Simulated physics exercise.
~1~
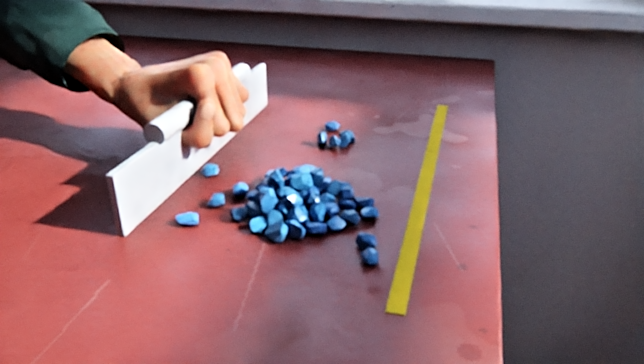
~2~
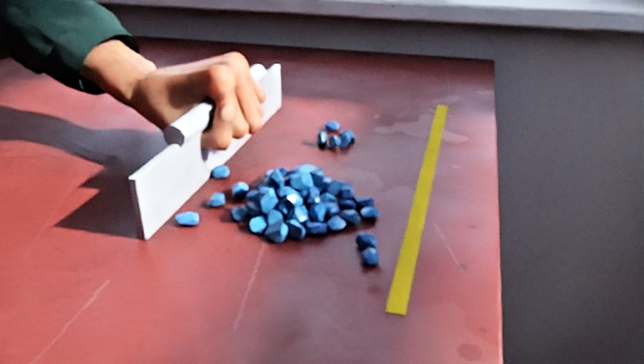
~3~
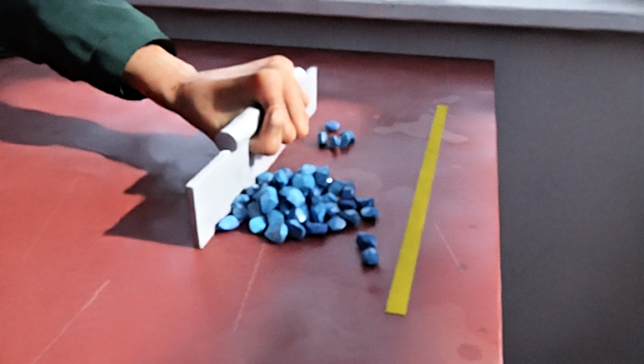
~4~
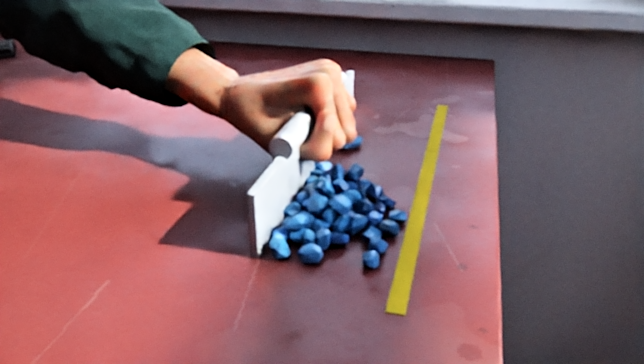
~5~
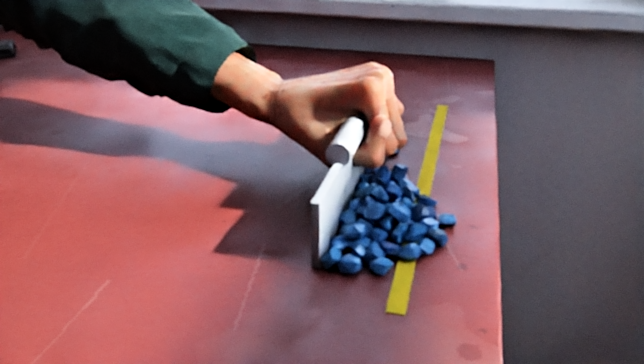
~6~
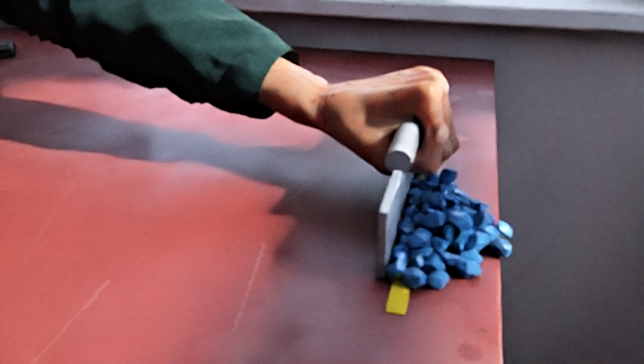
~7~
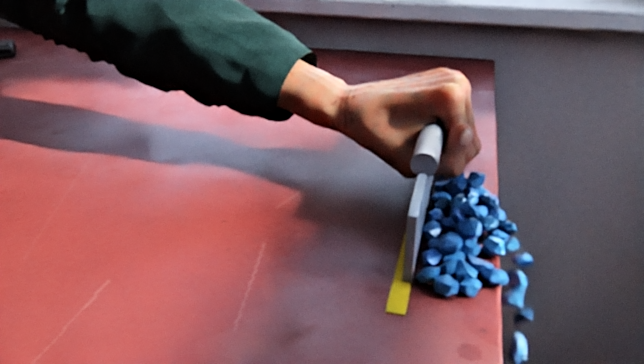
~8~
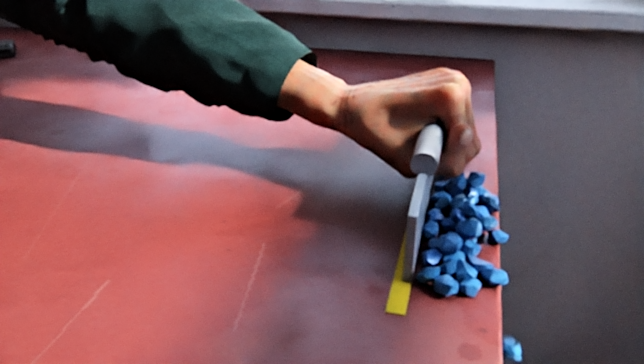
A white scraper in a person's hand slid right across a red table, pushing a heap of blue pebbles over the yellow tape, then stopped there as a few pebbles tumbled off the edge and the rest stayed piled beside the blade.
